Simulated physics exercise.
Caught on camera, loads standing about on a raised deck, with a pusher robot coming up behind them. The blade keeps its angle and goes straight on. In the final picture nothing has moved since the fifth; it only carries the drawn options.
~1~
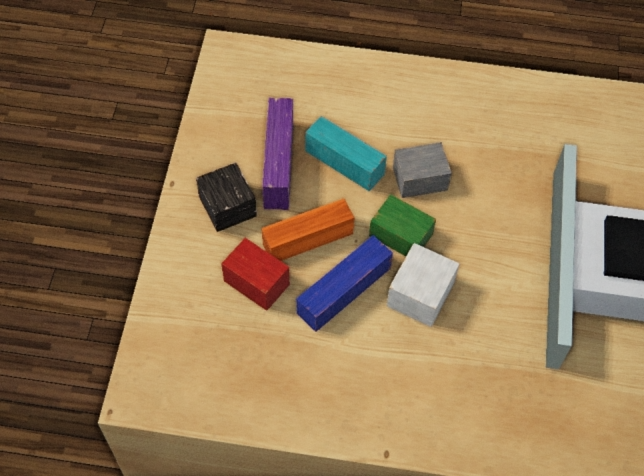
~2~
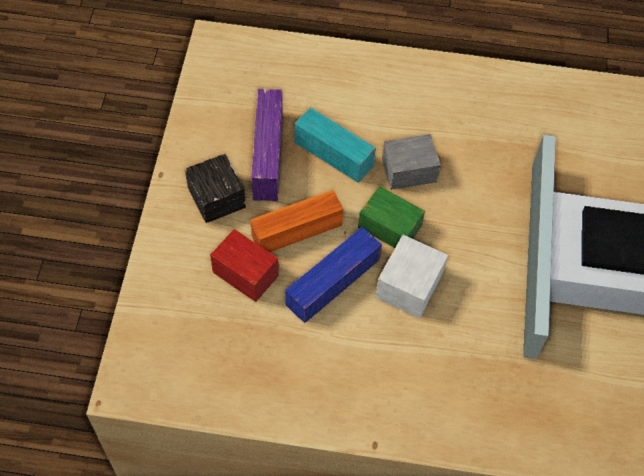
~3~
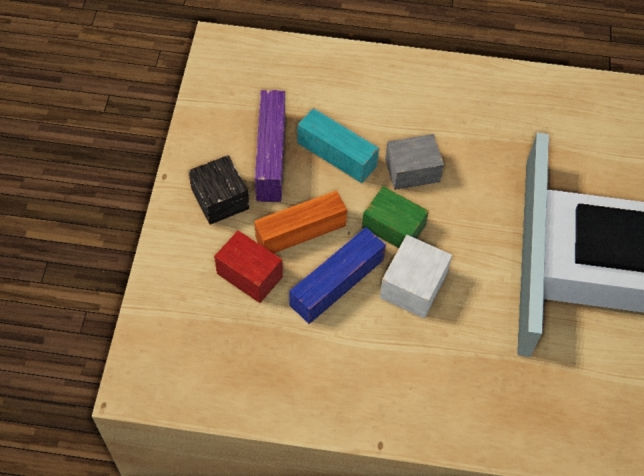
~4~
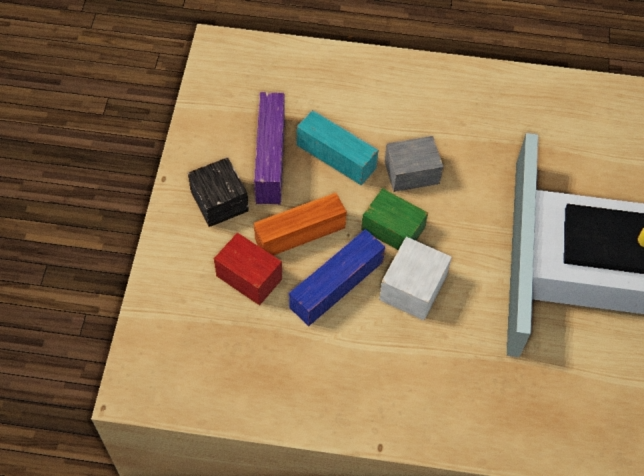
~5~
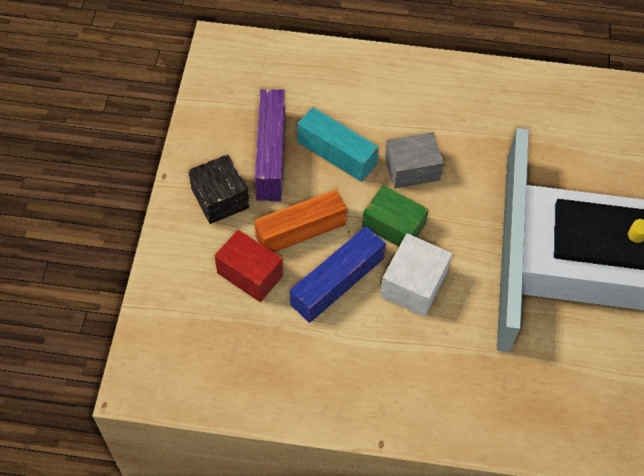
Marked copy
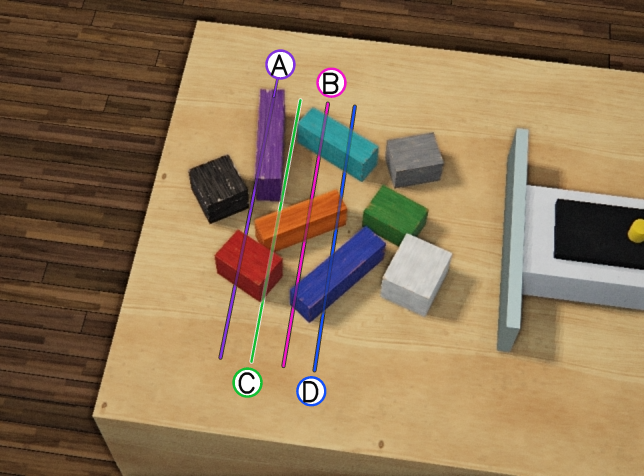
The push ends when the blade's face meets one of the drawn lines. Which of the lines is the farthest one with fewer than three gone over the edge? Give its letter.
As far as mark A.
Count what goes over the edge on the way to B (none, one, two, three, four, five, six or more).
By then, none.
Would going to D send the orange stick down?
No.
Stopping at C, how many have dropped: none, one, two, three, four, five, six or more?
In all, none.
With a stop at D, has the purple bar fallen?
No.
On the marked copy, A at (249, 217); B at (307, 225); C at (278, 221); D at (336, 229).
Taking A. A third of the way, robot (497, 220); turquoise bar (328, 142); grey crate (393, 153).
Two thirds of the way, robot (400, 208); black crate (200, 184); purple bar (228, 133).
When it is over, robot (328, 198); red crate over the edge; black crate over the edge; two fallen.
As for the rest, B is within the limit but short; C is within the limit but short; D is within the limit but short.
